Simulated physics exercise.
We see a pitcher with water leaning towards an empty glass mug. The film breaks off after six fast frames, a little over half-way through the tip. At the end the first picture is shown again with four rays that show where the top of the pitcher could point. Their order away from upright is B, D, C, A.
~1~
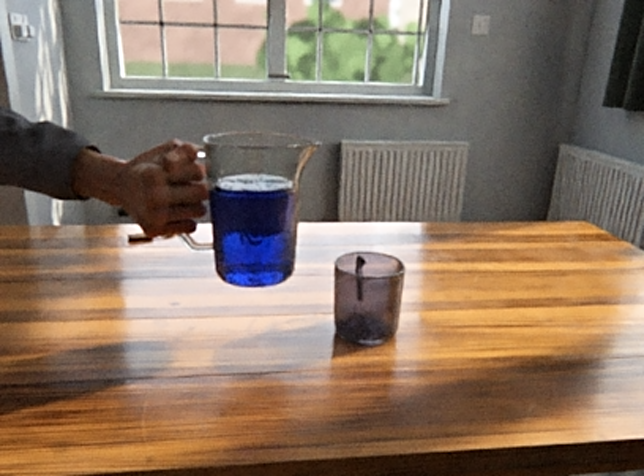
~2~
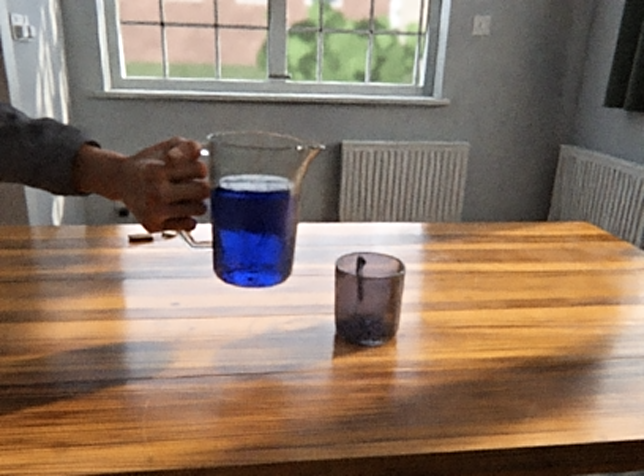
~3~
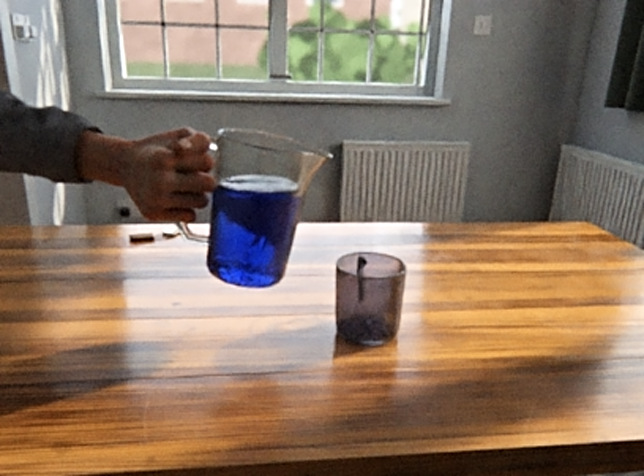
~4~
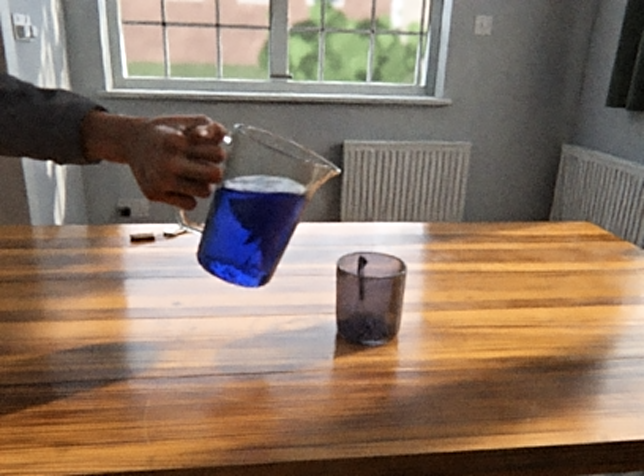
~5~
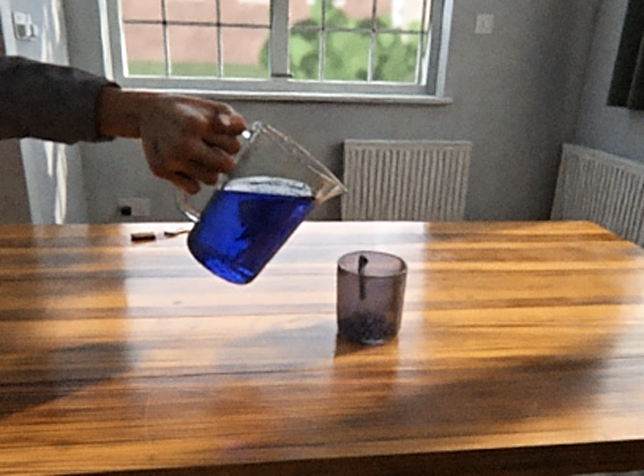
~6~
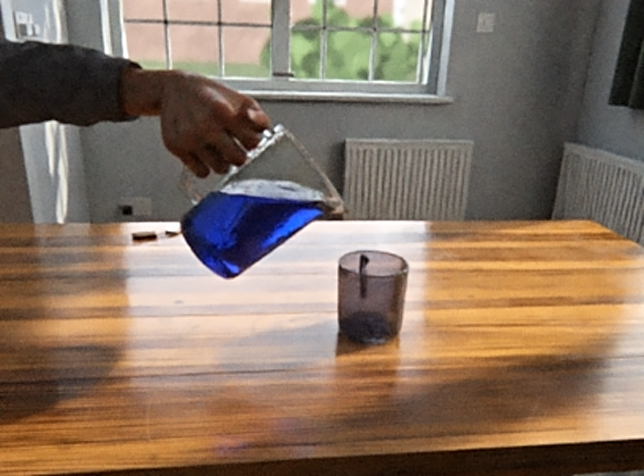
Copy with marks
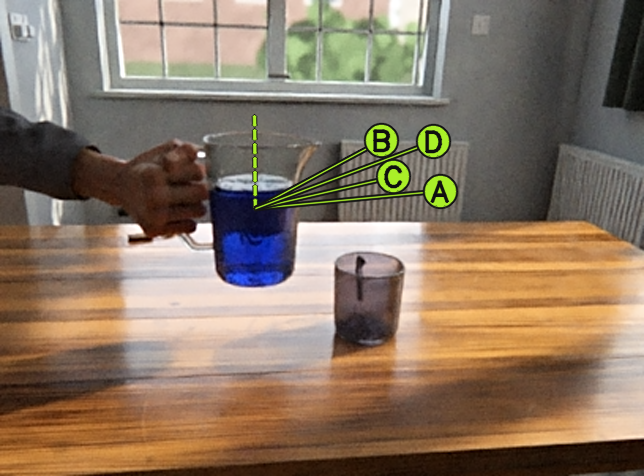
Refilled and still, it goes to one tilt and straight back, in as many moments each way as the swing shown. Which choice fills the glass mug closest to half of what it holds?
I would pick tilt D.
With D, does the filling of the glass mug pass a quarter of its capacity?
Yes, clearly.
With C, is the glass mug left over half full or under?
Over half.
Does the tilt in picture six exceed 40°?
Yes.
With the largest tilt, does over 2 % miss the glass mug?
Yes, it does.
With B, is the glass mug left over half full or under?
Under.
In lime, A at (423, 192); B at (366, 148); C at (377, 180); D at (417, 147).
For tilt A, the glass mug ends with about 86 % of what it can hold; 9 % of the water is spilt.
For tilt B, the glass mug ends with about 31 % of what it can hold.
For tilt C, the glass mug ends with about 66 % of what it can hold; 6 % of the water is spilt.
For tilt D, the glass mug ends with about 49 % of what it can hold.
